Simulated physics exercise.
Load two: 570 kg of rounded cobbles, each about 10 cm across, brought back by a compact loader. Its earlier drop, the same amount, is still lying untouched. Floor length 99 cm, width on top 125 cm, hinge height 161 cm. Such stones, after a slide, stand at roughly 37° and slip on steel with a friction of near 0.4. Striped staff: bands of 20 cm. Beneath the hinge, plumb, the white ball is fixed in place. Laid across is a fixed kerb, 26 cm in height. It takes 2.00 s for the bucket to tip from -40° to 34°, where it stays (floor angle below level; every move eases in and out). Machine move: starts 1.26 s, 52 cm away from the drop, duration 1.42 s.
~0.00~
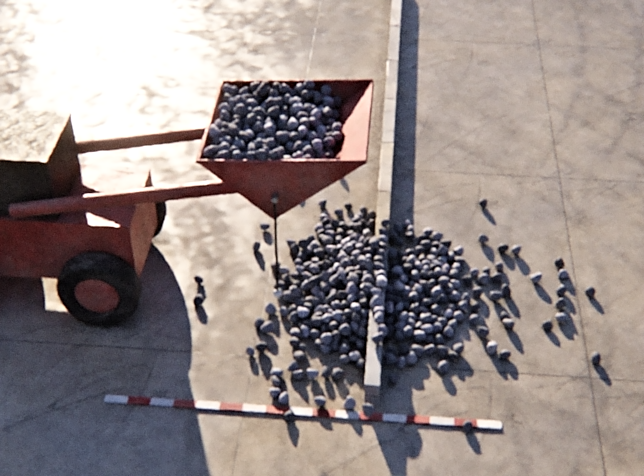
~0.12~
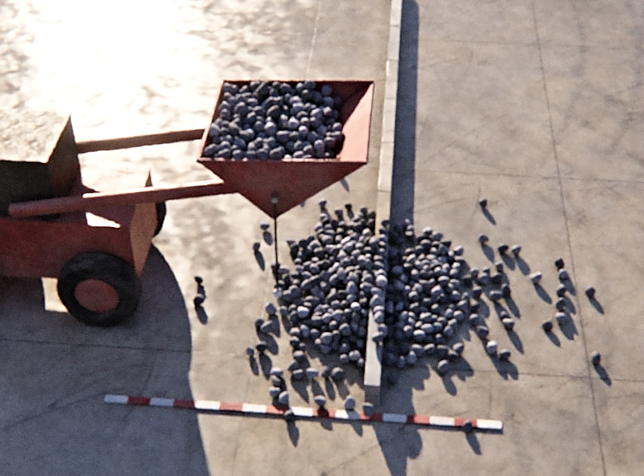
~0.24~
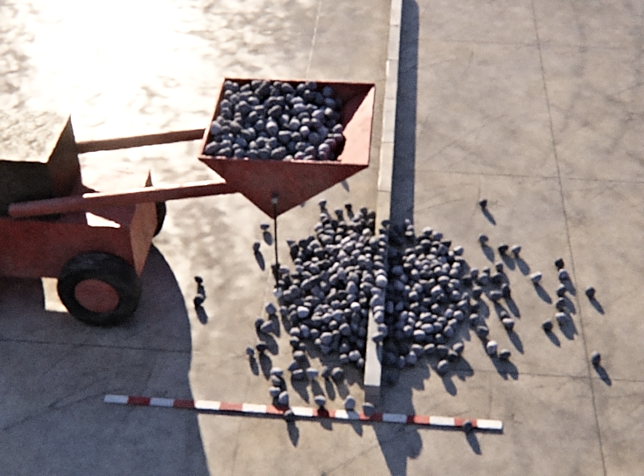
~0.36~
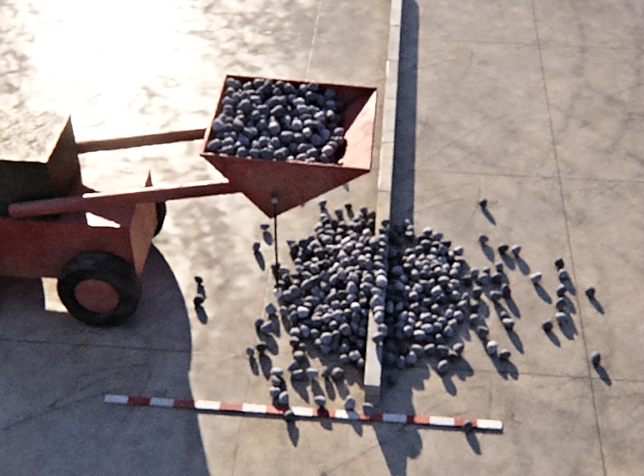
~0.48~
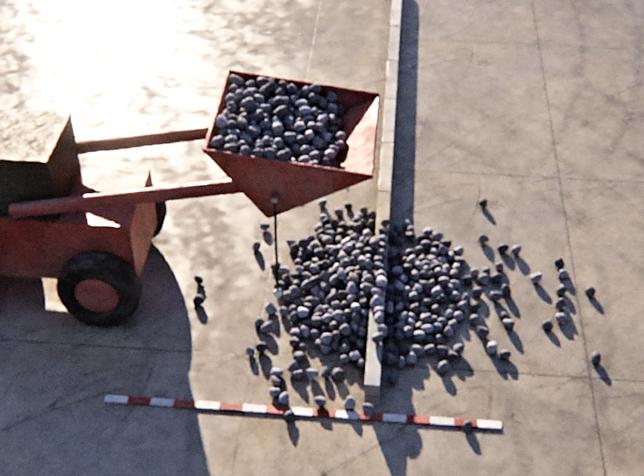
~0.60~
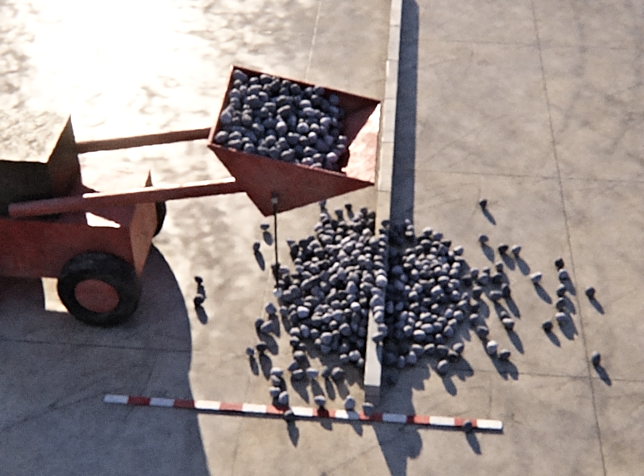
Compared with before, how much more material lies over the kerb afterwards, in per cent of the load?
Some 37 per cent of a load more.
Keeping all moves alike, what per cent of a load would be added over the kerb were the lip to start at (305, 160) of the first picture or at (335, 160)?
Near 0 per cent from the first place, 10 from the second.
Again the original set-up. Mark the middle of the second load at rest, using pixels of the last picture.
Near (357, 279).
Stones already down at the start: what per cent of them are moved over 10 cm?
I'd say roughly 15 per cent of them.
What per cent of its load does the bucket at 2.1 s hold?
Close to 25 in a hundred is still held.
After 1.5 s the floor is at 22°; in per cent of one load, 98 in the bucket, 66 on this side of the kerb, 36 over the kerb; the foremost stones are at (608, 319).
After 2.1 s the floor is at 34°; in per cent of one load, 25 in the bucket, 117 on this side of the kerb, 58 over the kerb; the foremost stones are at (608, 319).
After 3.1 s the floor is at 34°; in per cent of one load, 0 in the bucket, 127 on this side of the kerb, 73 over the kerb; the foremost stones are at (608, 319).
After 6.0 s the floor is at 34°; in per cent of one load, 0 in the bucket, 127 on this side of the kerb, 73 over the kerb; the foremost stones are at (608, 319). Net gain over the kerb, 37.
